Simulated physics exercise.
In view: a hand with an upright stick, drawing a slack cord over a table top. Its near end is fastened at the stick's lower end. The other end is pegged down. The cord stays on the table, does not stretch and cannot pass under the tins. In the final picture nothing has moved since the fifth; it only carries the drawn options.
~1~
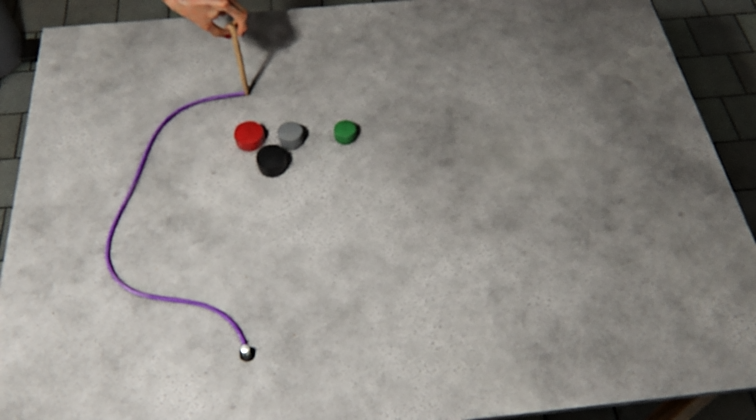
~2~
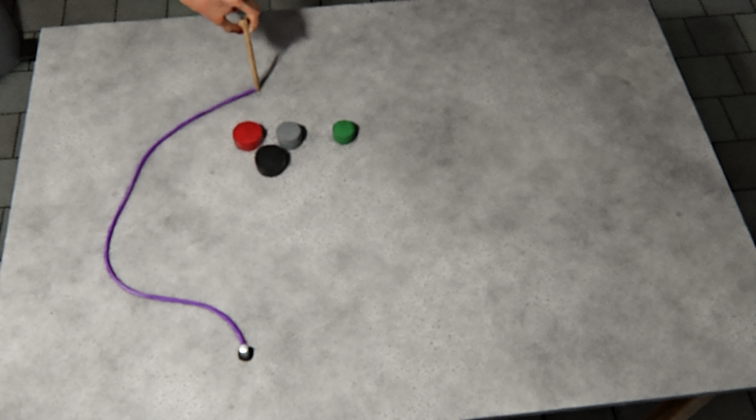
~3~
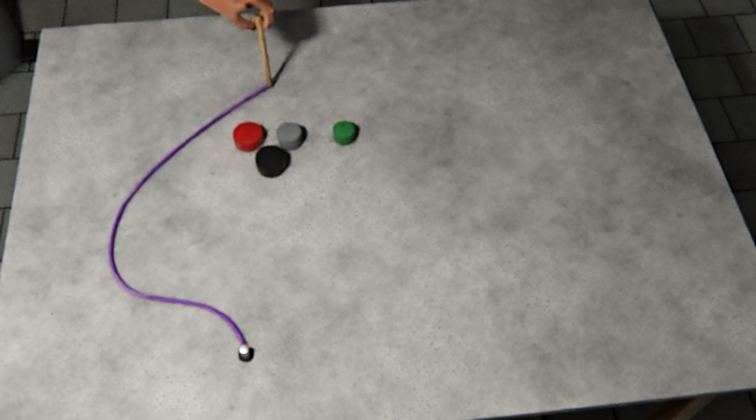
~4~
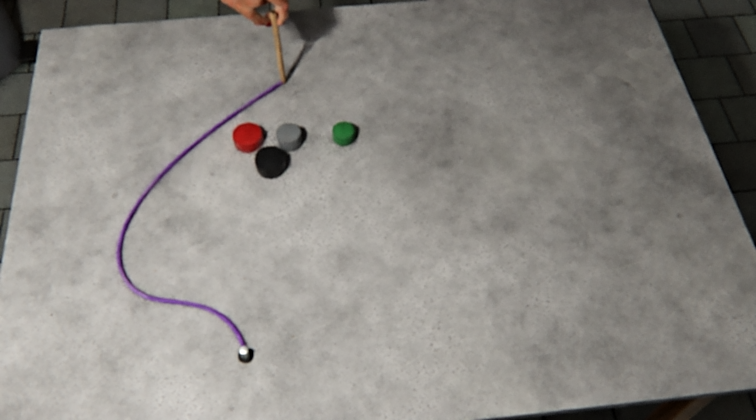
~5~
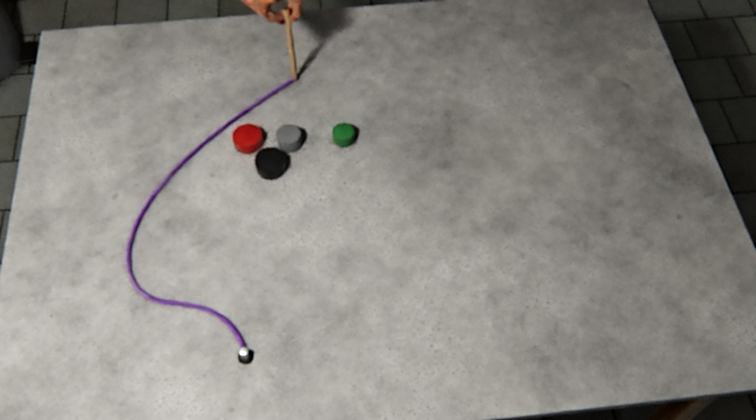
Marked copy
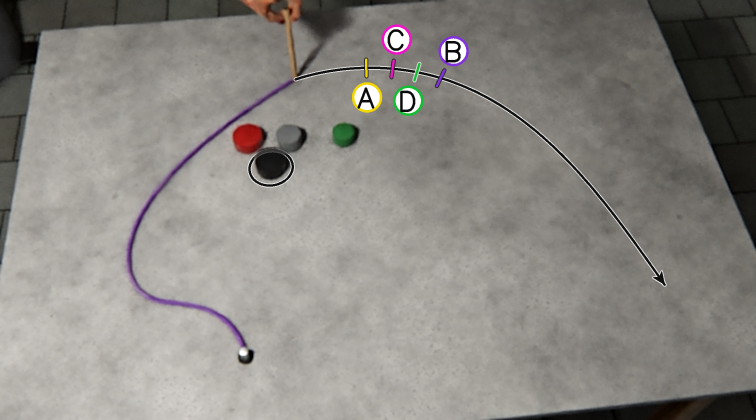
A hand holding an upright stick moved slowly right along the far side of a grey table, drawing a purple cord with it and straightening its upper curve behind four small coloured tins.
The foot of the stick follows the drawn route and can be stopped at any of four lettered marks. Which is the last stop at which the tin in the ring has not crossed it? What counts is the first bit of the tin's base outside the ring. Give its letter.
It should halt at B.
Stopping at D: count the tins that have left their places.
By then, one.
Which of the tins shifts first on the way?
The red one.
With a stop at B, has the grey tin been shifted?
Yes.
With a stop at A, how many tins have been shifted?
By then, none.
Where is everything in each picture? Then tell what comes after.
The first picture shows black tin (272, 161); red tin (249, 136); green tin (345, 132).
The second picture shows green tin (344, 132); peg (245, 351).
The third picture shows grey tin (290, 136); black tin (271, 162).
The fourth picture shows red tin (248, 138); green tin (344, 134).
The fifth picture shows peg (245, 354); grey tin (289, 138); black tin (270, 164).
On the marked copy, A at (366, 68); B at (441, 78); C at (393, 69); D at (417, 72); the ring at (271, 168); the route from (295, 79) via (510, 111) to (665, 285).
With B. Early on, foot of the stick (345, 70); black tin (270, 164).
Further on, foot of the stick (398, 70); black tin (270, 164).
At the end, foot of the stick (441, 79); grey tin (304, 137); black tin (272, 168); red tin (278, 145); the black tin is still in its ring.
As for the rest, A is safe but short; C is safe but short; D is safe but short.
